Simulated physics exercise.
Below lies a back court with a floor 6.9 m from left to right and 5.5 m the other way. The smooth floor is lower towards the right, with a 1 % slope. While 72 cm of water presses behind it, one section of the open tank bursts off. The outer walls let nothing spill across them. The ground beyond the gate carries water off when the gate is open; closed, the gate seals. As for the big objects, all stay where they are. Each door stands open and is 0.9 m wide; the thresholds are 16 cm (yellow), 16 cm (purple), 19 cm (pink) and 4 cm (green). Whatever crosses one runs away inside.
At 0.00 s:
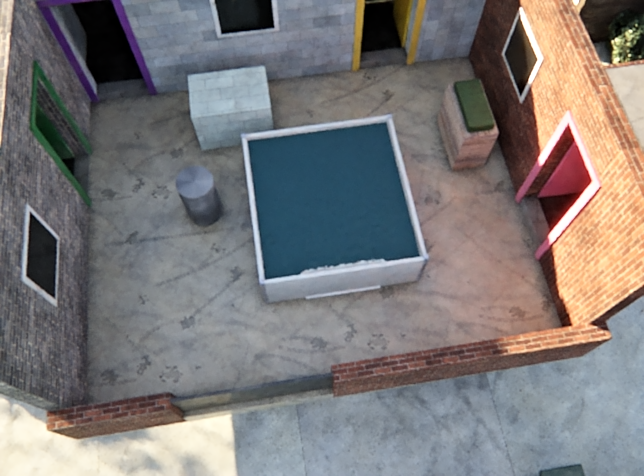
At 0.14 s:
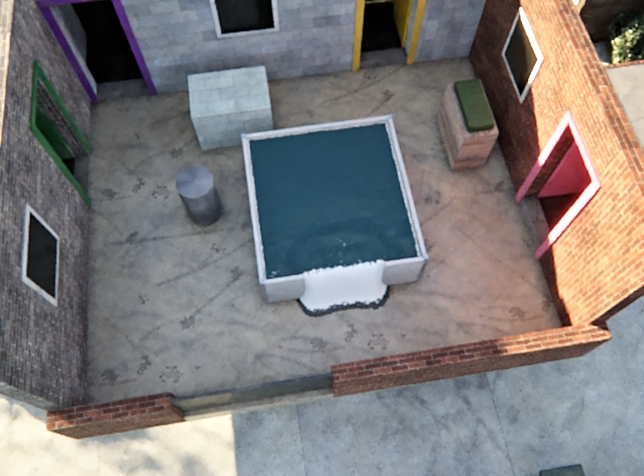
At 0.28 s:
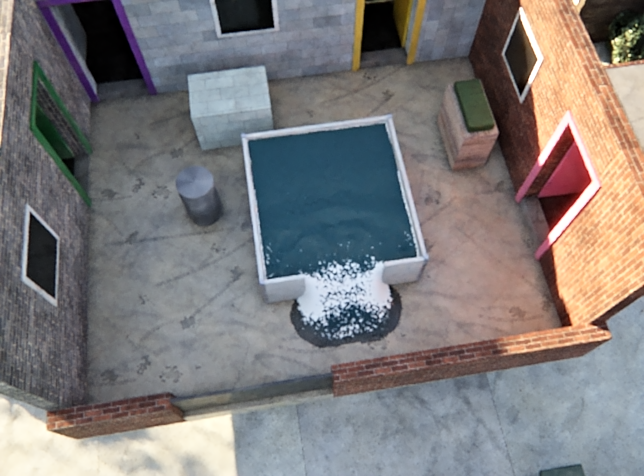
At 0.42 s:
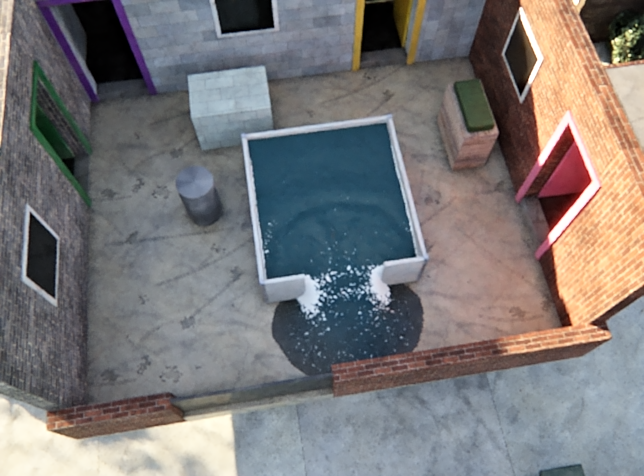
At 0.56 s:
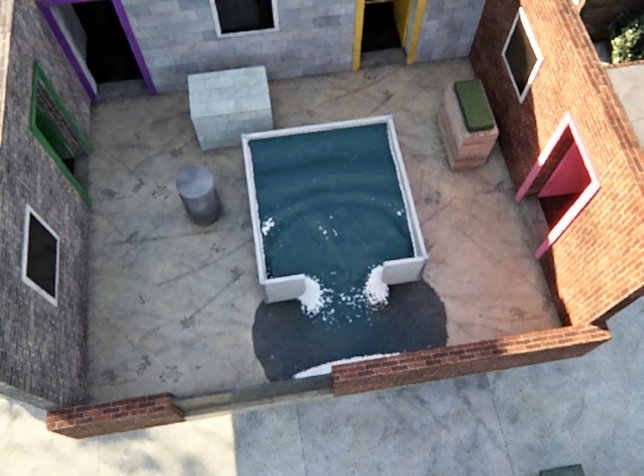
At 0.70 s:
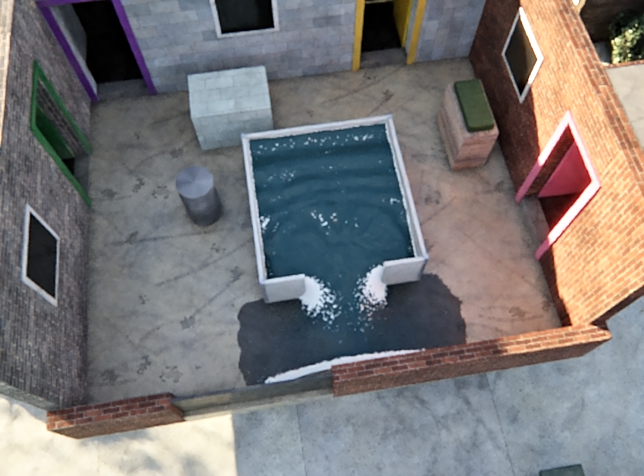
Water bursts through the front of a square open tank and spreads across the courtyard floor.
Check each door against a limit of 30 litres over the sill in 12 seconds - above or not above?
One by one: Yellow door: Less than stated; purple door: Less than stated; pink door: Less than stated; green door: More than stated.
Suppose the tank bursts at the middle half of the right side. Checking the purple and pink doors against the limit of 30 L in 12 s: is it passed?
Purple: Within limit; pink: Beyond limit.
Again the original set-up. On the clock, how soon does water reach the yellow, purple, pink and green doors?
So, yellow at 4.0 s, then purple at 3.8 s, pink at 1.8 s, and green at 2.8 s.
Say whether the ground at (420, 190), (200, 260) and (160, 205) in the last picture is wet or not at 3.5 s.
Soaked, soaked, soaked.
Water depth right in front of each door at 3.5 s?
Yellow 0 cm, purple 0 cm, pink 18 cm, green 6 cm.
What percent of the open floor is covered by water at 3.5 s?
Close to 60 in a hundred.
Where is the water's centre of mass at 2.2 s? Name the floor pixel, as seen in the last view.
Near (337, 264).
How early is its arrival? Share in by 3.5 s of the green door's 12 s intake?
Share: ~ 0 %.
After 1.4 s water covers 20 % of the floor and is deepest (54 cm) near (356, 359); yellow door not reached, purple door not reached, pink door not reached, green door not reached.
After 2.2 s water covers 40 % of the floor and is deepest (48 cm) near (358, 372); yellow door not reached, purple door not reached, pink door 14 cm at the sill, 0 L in, green door not reached.
After 3.5 s water covers 60 % of the floor and is deepest (32 cm) near (552, 341); yellow door not reached, purple door not reached, pink door 18 cm at the sill, 1 L in, green door 6 cm at the sill, 0 L in.
After 7.0 s water covers 95 % of the floor and is deepest (22 cm) near (474, 80); yellow door 17 cm at the sill, 0 L in, purple door 15 cm at the sill, 4 L in, pink door 11 cm at the sill, 1 L in, green door 5 cm at the sill, 5 L in.
After 12.0 s water covers 100 % of the floor and is deepest (20 cm) near (466, 58); yellow door 15 cm at the sill, 3 L in, purple door 11 cm at the sill, 5 L in, pink door 11 cm at the sill, 1 L in, green door 11 cm at the sill, 79 L in.
